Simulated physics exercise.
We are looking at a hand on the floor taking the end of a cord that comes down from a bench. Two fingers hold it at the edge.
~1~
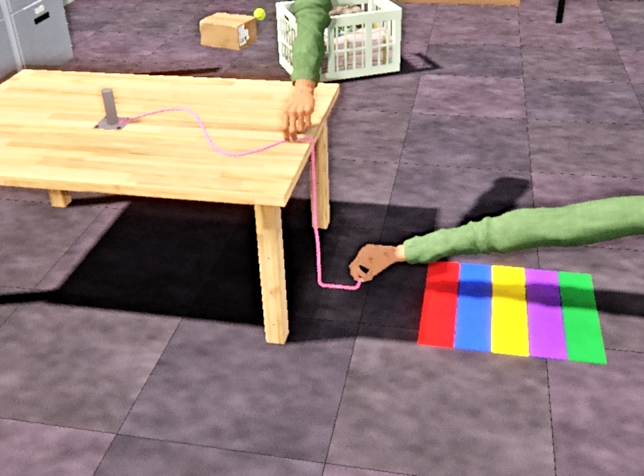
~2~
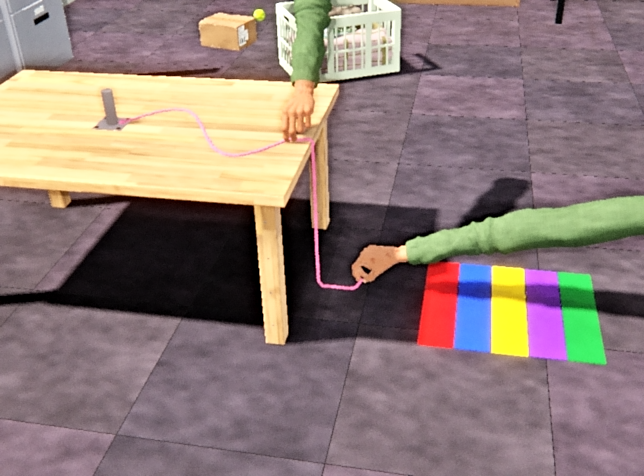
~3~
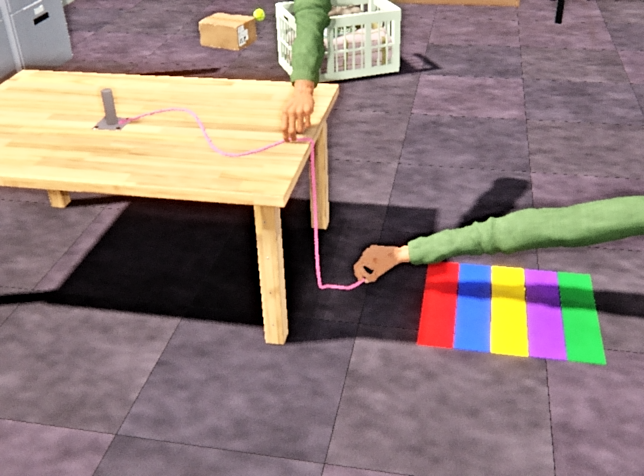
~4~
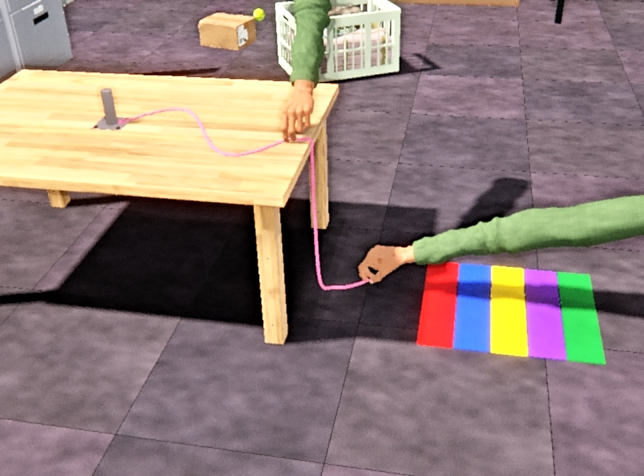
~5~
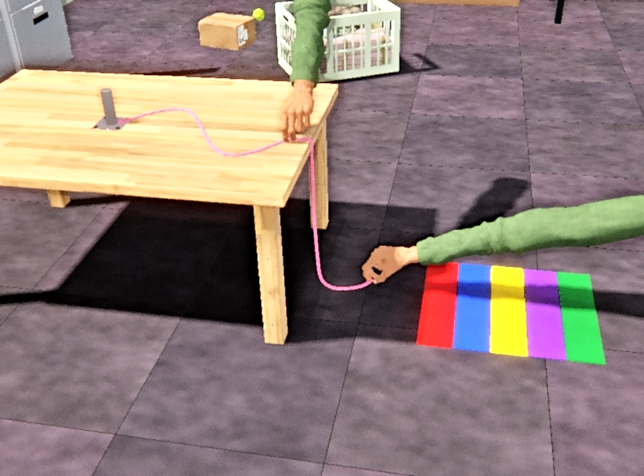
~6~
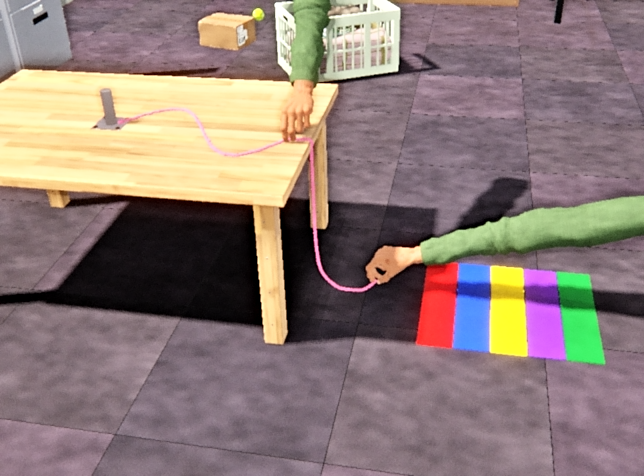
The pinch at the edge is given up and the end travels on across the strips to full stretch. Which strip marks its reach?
Over green.
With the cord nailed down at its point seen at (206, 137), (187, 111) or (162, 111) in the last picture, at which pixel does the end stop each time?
About (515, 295), (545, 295) and (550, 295).
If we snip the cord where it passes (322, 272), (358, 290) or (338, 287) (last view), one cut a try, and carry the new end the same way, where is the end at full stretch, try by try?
Try by try, around (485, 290), (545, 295) and (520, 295).
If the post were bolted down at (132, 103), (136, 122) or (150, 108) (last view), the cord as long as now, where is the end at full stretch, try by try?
About (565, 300), (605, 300) and (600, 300).
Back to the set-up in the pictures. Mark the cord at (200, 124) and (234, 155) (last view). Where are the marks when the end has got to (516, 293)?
They go to (225, 135) and to (313, 147).
Soon after, end near (517, 293); over yellow.
Then, end near (555, 297); over purple.
At full stretch, end near (577, 299); over green. The end stops over the green strip.
